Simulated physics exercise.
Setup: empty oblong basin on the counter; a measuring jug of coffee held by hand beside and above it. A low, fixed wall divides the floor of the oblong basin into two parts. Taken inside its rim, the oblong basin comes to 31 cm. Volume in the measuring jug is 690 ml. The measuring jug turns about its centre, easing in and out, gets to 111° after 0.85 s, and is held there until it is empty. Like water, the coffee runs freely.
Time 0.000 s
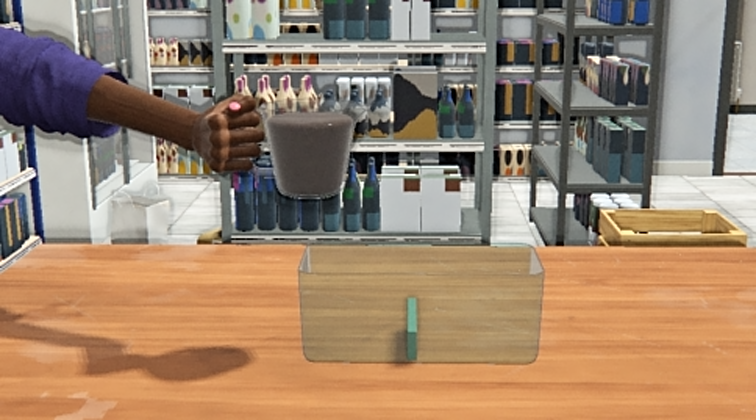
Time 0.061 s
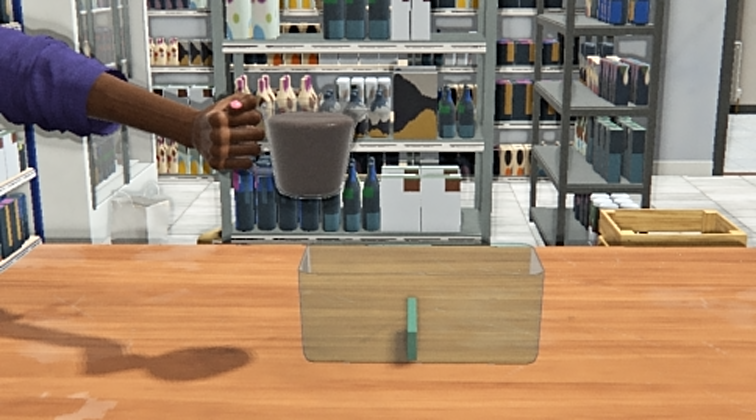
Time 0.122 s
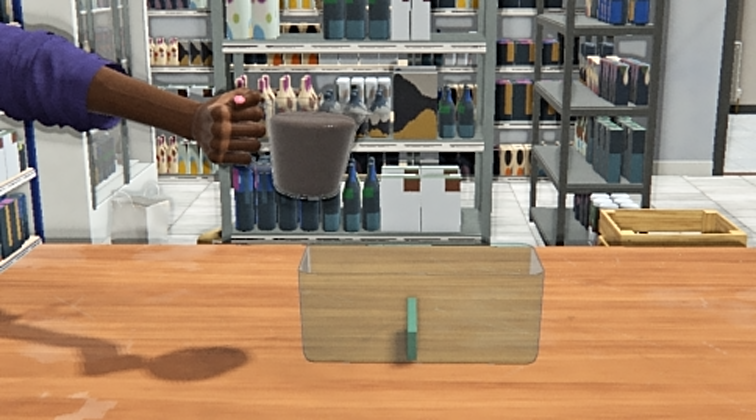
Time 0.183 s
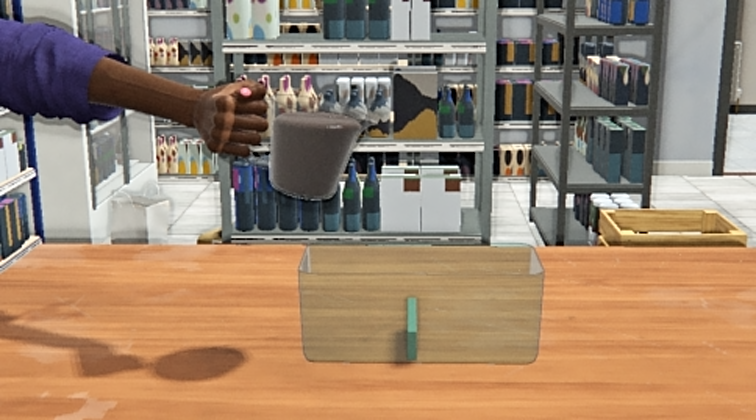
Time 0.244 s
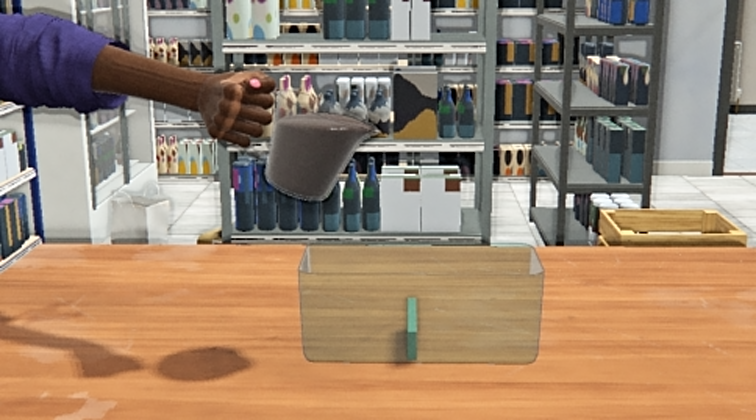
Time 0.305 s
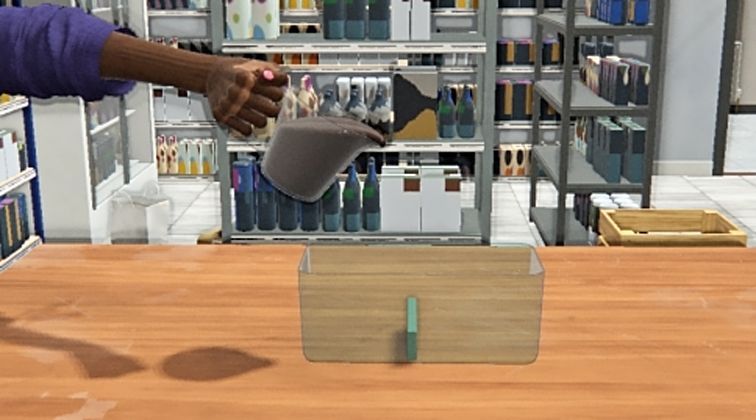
The clip opens with a hand at the left holding a jug of dark liquid upright above an empty, clear oblong basin on a wooden counter, with shop shelves behind. The hand tilts the jug to the right, slowly at first and then further, until the liquid reaches its right rim.
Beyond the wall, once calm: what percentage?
51 out of 100.
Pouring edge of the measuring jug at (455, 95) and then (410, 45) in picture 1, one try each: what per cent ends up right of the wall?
70 in a hundred, followed by 85 in a hundred.
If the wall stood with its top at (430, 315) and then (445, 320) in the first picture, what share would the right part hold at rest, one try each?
The first gives near 20 per cent and the second near 20 per cent.
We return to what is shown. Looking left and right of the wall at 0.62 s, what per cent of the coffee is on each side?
About 3 left, 26 right.
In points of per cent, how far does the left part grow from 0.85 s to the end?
8 %.
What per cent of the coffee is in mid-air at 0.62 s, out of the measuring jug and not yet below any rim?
Estimate: Some 28 % of the total.
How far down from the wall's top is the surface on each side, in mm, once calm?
For the left, around 22 mm; for the right, around 22 mm.
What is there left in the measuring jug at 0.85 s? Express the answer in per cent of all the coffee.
Close to 4 percent of the whole amount.
By 0.62 s the tilt is 92° and 43 per cent is still to pour, 3 is left of the wall and 27 right of it.
By 0.85 s the tilt is 111° and 4 per cent is still to pour, 39 is left of the wall and 50 right of it.
By 1.09 s the tilt is 111° and 0 per cent is still to pour, 48 is left of the wall and 50 right of it.
By 1.35 s the tilt is 111° and 0 per cent is still to pour, 48 is left of the wall and 51 right of it.
At rest 48 per cent lies left of the wall, 51 right of it and 1 outside.
